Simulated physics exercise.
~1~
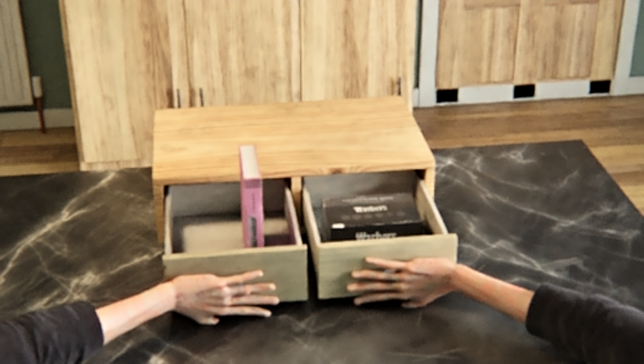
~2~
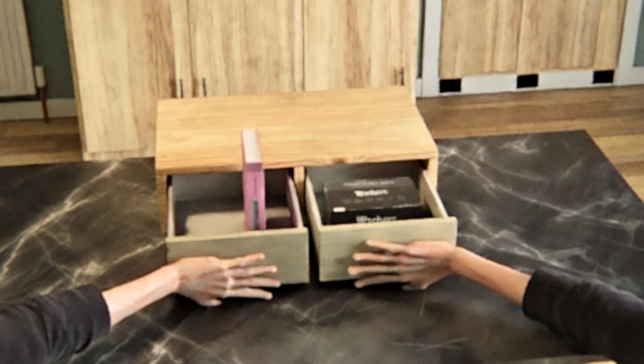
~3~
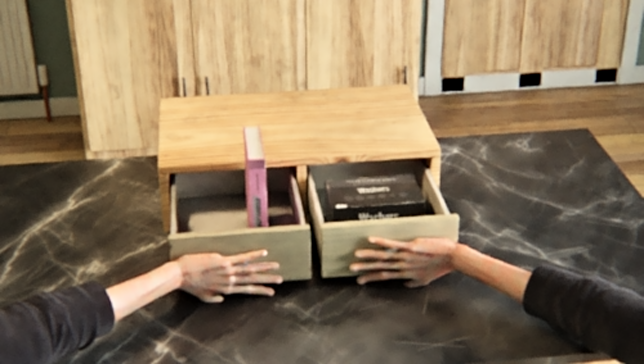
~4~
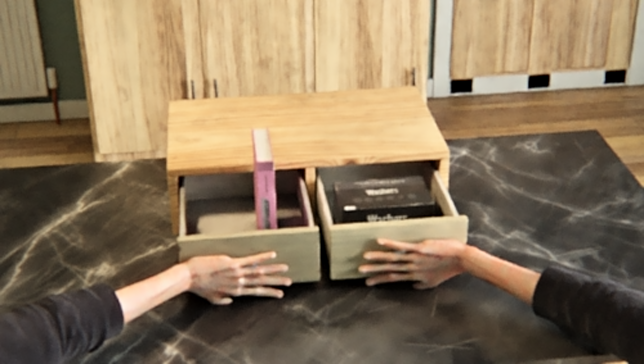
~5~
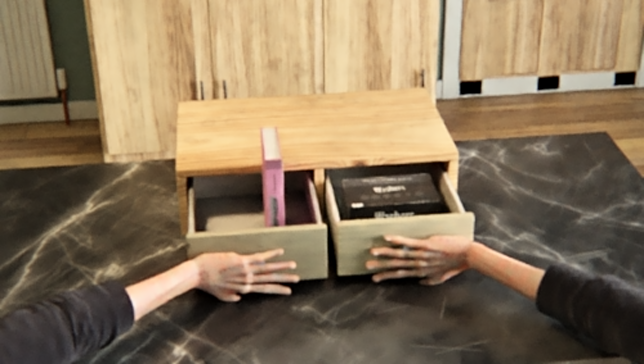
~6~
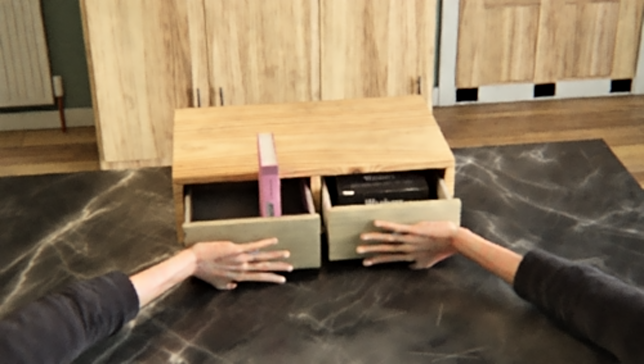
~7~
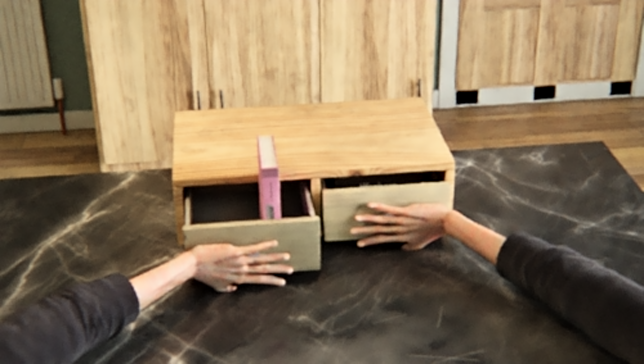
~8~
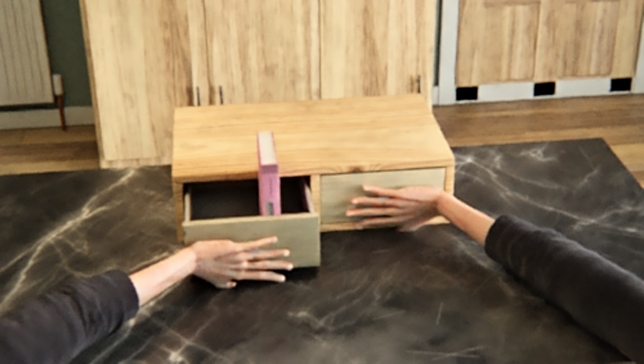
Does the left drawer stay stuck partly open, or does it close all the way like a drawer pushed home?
The left drawer stays partly open with the pink book standing upright in it, while the right drawer goes all the way in.
